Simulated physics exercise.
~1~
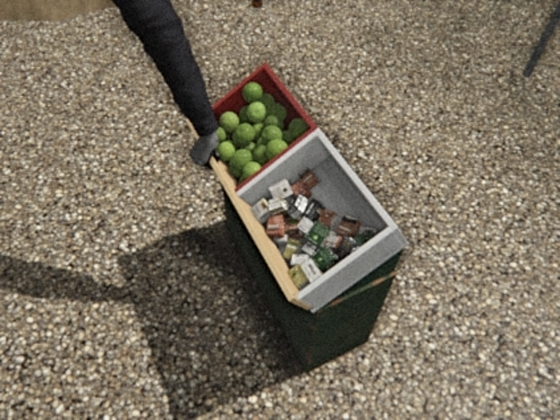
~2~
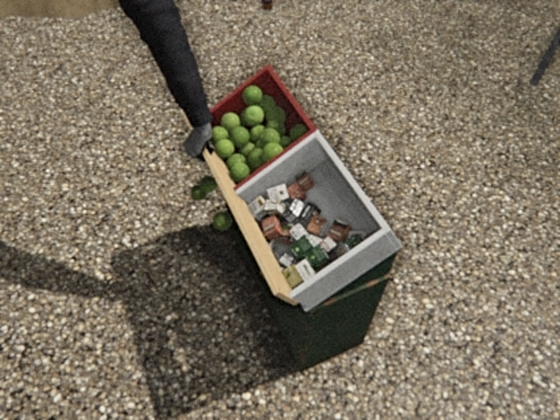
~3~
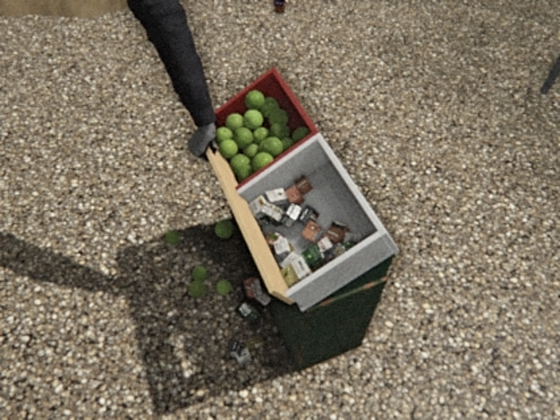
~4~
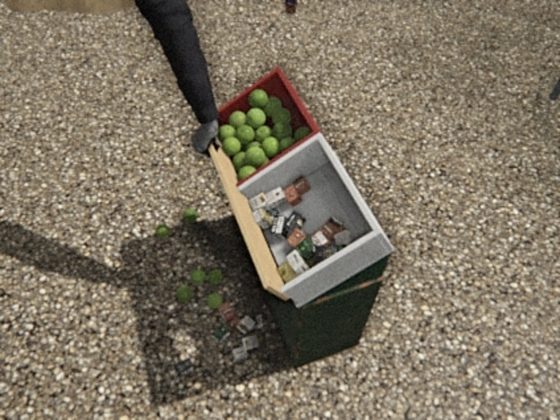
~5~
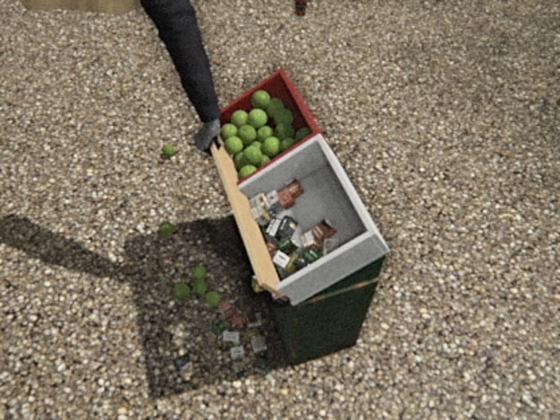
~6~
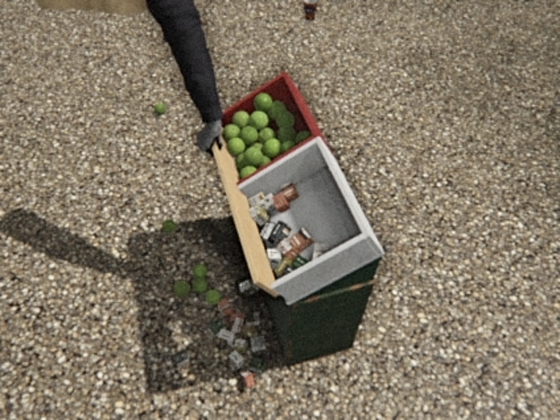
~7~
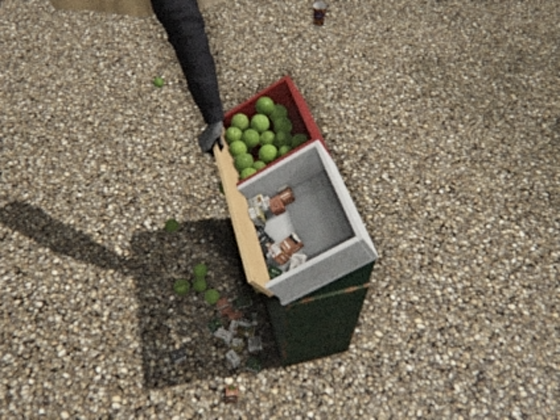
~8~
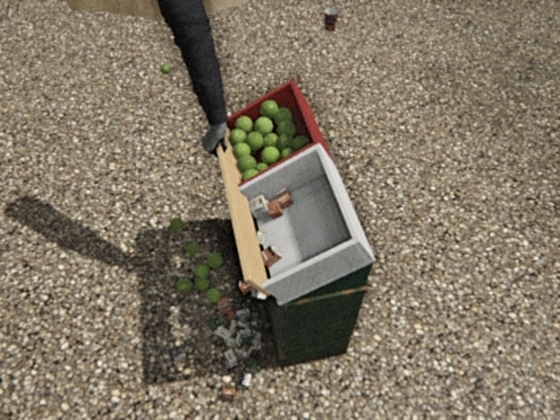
On a patch of coarse pebbly ground, seen from high above, a dark-sleeved arm reaches in from the top toward a tilted display stand. A red bin of green apples sits behind a pale grey bin of small mixed cartons, both closed along the left by a wooden gate. As the gate is raised, a few apples drop out first, landing in the stand's shadow. Cartons then tumble after them into a loose pile, while one apple rolls away toward the upper left. By the end the grey bin is nearly empty, but most apples remain in the red one.
